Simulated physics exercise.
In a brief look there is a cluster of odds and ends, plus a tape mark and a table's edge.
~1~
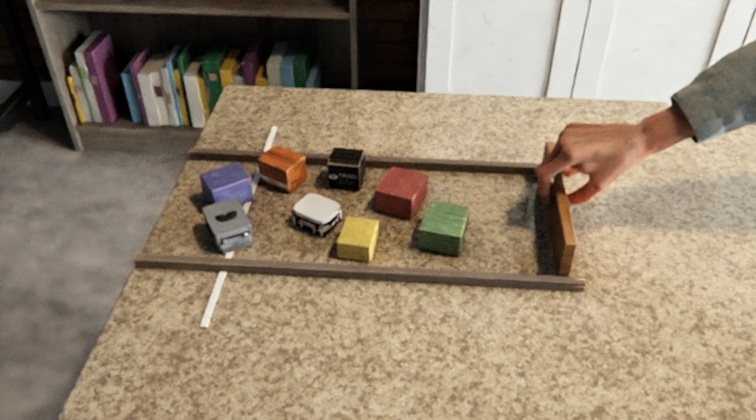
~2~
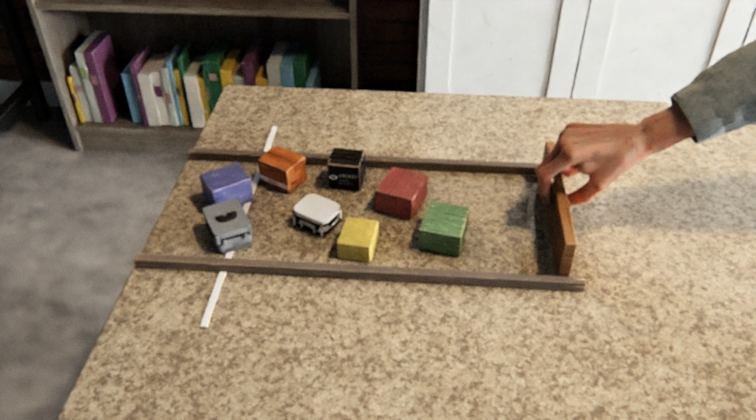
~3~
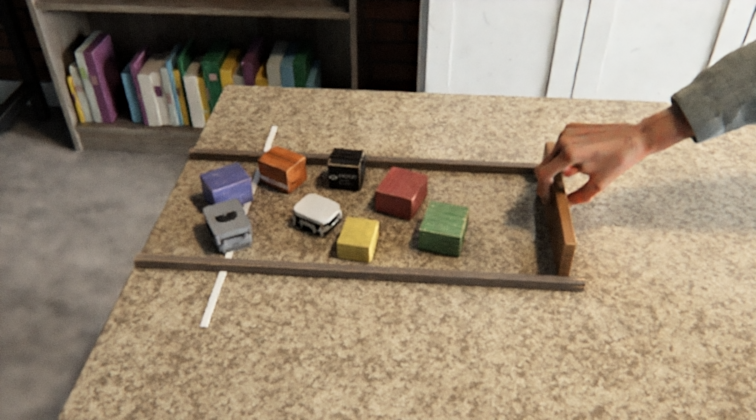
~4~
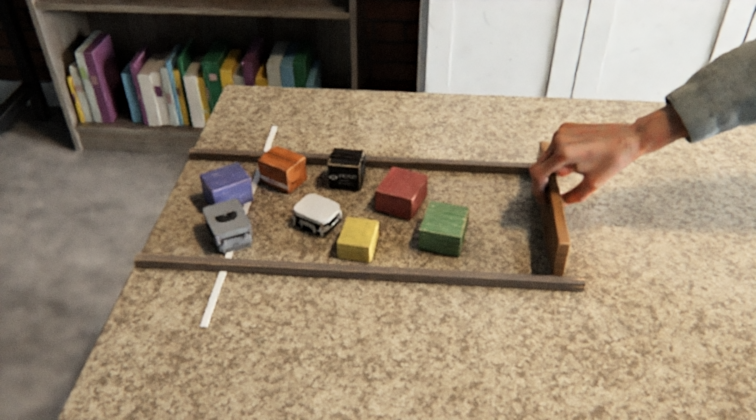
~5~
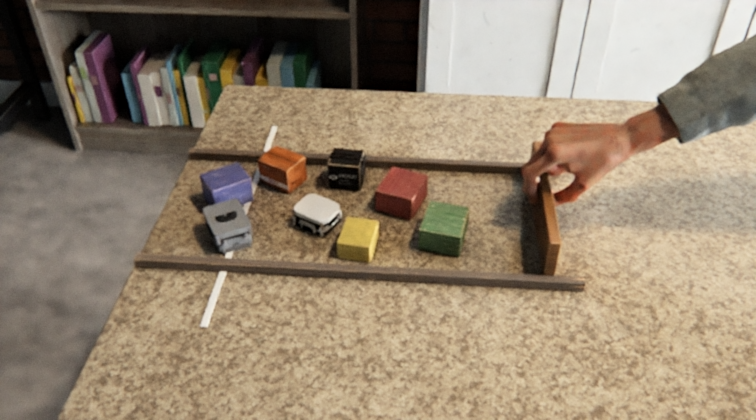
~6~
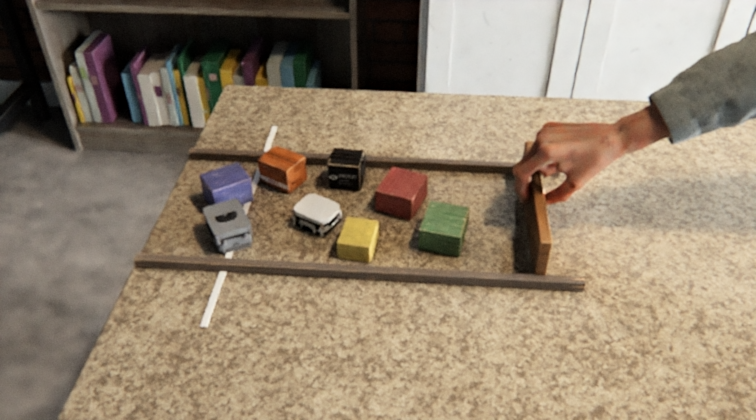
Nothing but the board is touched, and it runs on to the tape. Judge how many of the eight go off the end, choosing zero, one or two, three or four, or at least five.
The table loses one, maybe two.
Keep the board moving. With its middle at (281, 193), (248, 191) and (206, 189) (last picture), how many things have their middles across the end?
Place by place: 0, 2 and 5.
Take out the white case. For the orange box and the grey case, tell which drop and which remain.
The orange box stays up top while the grey case ends up below.
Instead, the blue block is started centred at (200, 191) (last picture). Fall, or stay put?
Well, this time it drops away.
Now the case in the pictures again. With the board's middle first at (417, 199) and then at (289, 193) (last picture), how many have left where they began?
The counts are 3 and 8.
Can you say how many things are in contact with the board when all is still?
3 of them.
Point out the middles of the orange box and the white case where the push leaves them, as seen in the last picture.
You'll find the first one at (209, 162) and the second at (190, 201).
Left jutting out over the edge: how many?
I count 0 overhanging.
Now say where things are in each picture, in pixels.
Blue block (227, 188); grey case (228, 226); orange box (283, 169); board (556, 206); tape (245, 209), in the first frame.
Grey case (228, 227); red block (402, 193), in the second frame.
Orange box (283, 169); black box (347, 169), in the third frame.
Blue block (227, 188); white case (317, 215), in the fourth frame.
Grey case (228, 227); yellow block (358, 239), in the fifth frame.
Blue block (227, 188); grey case (228, 227); orange box (283, 169); board (534, 205); tape (245, 209), in the sixth frame.
Soon after, none off yet; blue block at rest near (227, 188); grey case at rest near (228, 227); orange box at rest near (283, 169).
At rest, the number that fall off is one or two; fallen, grey case and blue block.
